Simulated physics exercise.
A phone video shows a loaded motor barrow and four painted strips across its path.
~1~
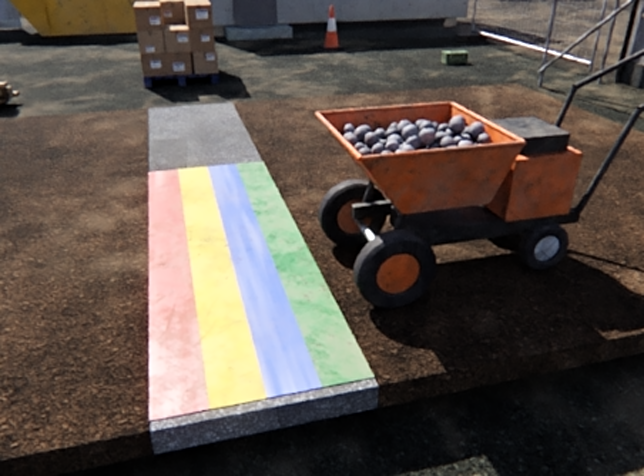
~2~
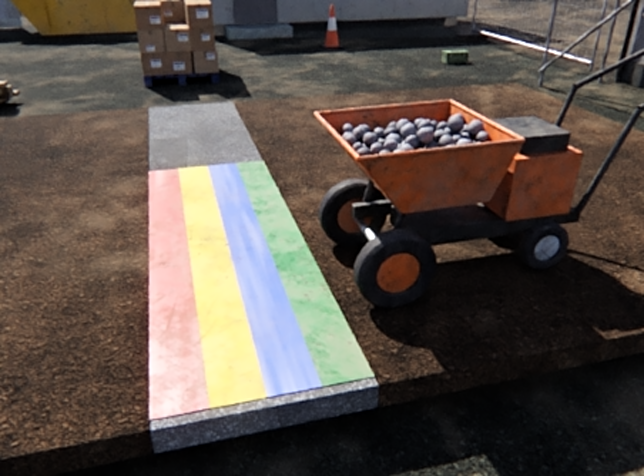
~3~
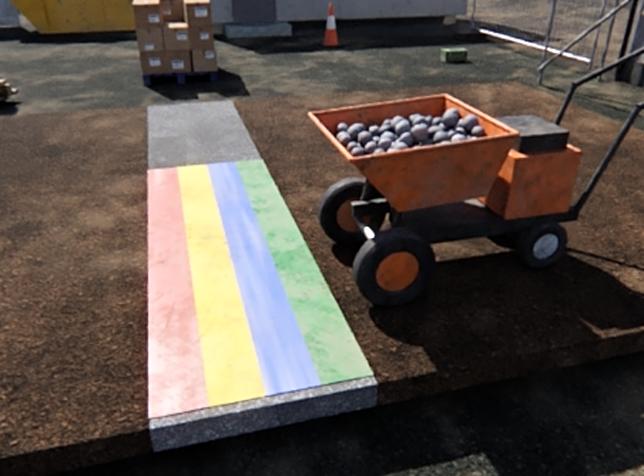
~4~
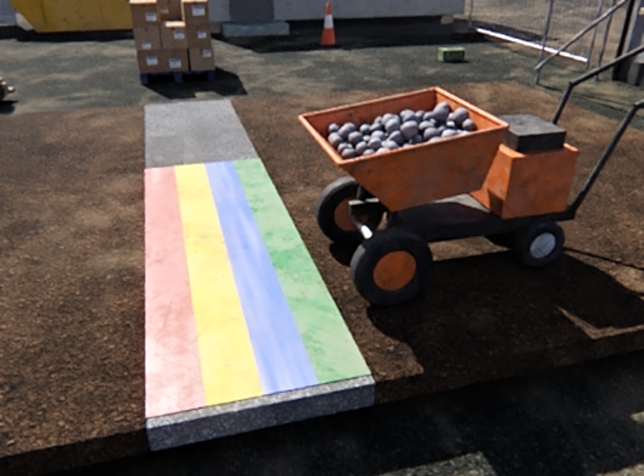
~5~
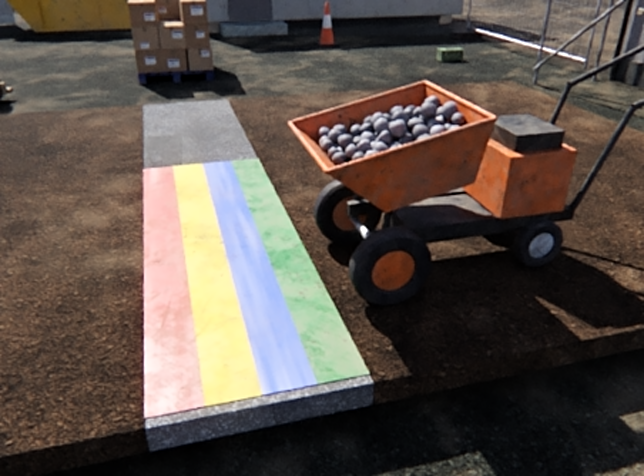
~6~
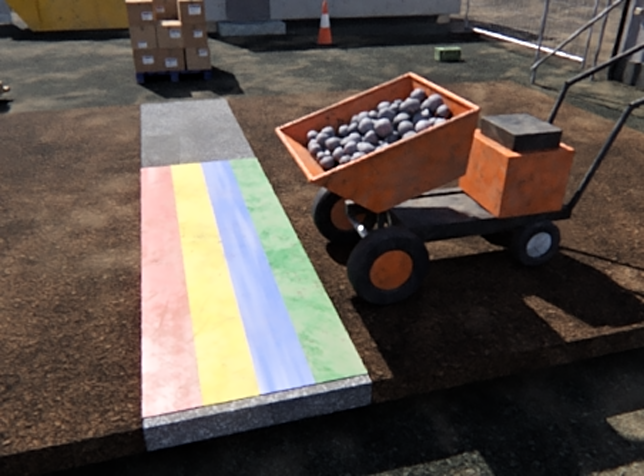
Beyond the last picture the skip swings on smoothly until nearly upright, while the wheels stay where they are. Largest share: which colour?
Colour: Yellow.
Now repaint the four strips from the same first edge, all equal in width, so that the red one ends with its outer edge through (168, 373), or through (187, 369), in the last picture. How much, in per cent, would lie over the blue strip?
About 10 % and 0 %.
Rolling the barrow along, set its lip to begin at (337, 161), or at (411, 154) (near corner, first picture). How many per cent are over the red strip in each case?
Roughly 30 per cent, then roughly 10 per cent.
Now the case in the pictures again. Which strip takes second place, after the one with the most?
The next one is the red strip.
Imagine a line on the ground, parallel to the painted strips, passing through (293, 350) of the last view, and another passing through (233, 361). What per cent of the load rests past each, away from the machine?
Around 80 per cent for the first, and 60 per cent for the second.
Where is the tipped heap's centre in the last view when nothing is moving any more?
Once it all stops, the middle lies near (192, 284).
Soon after the last picture, skip tipped steeply; all in the skip.
A little later, skip tipped right over; about two thirds in the skip; a small part over the blue strip; about a quarter over the yellow strip; a stray few over the red strip.
Later still, skip tipped right over; about a quarter in the skip; a small part over the blue strip; about a third over the yellow strip; about a quarter over the red strip; a small part off the paint.
At rest, skip tipped right over; about a quarter in the skip; none over the green strip; a small part over the blue strip; about a third over the yellow strip; about a quarter over the red strip; a small part off the paint.
